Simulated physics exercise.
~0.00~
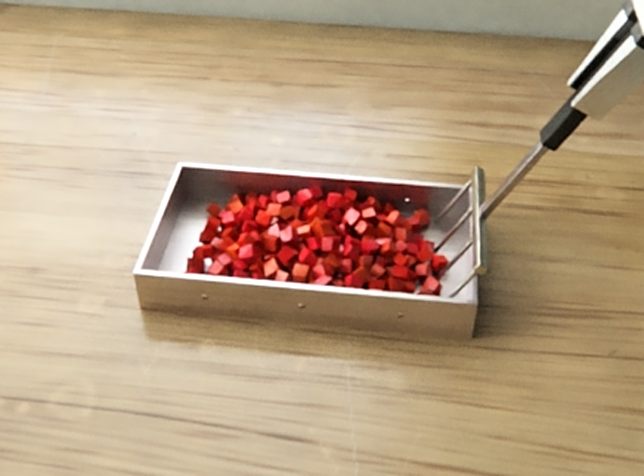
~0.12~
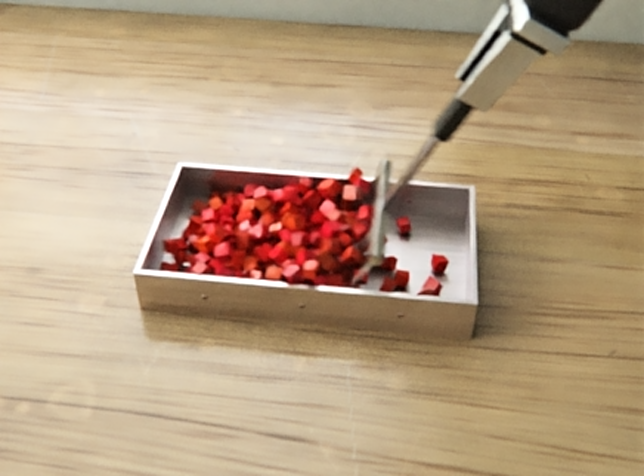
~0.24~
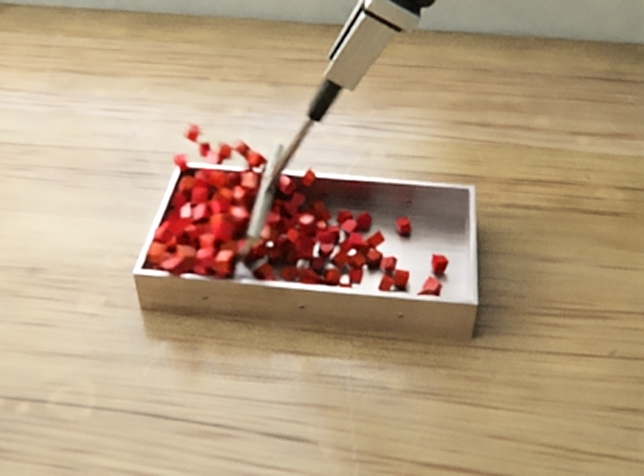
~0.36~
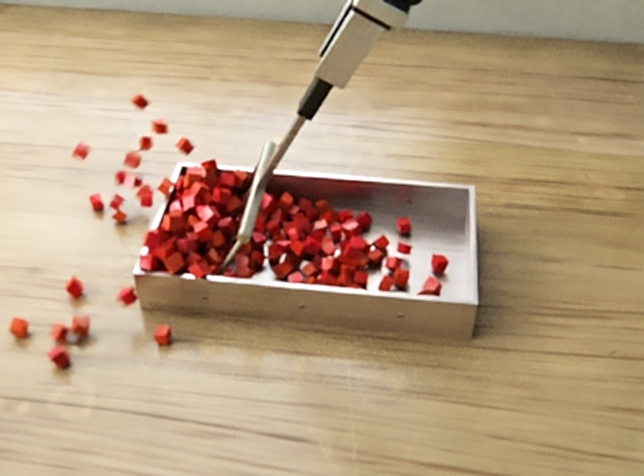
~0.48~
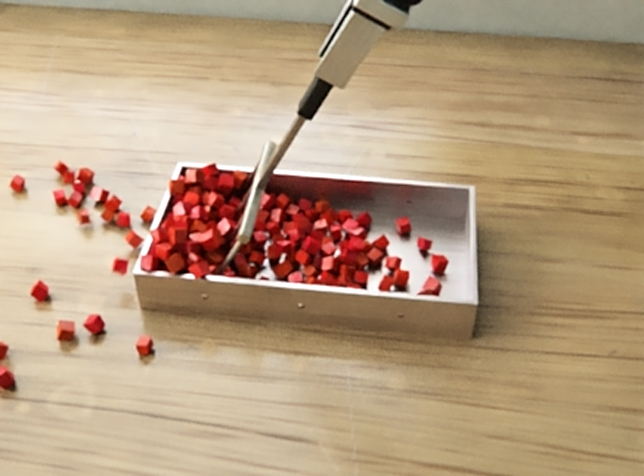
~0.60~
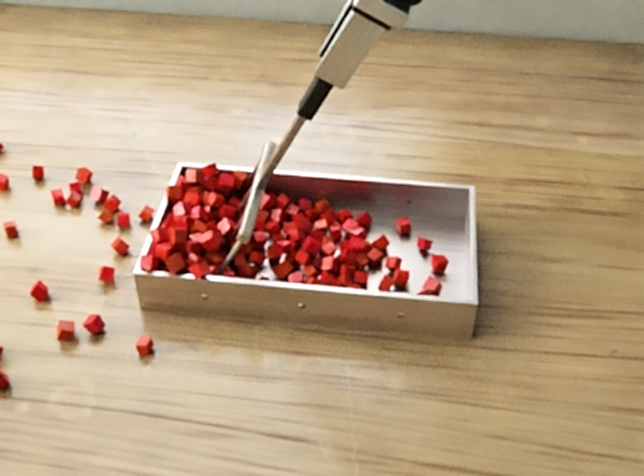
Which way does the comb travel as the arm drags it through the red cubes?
The comb travels to the left, from the right end of the tray toward the left end, and then stops.
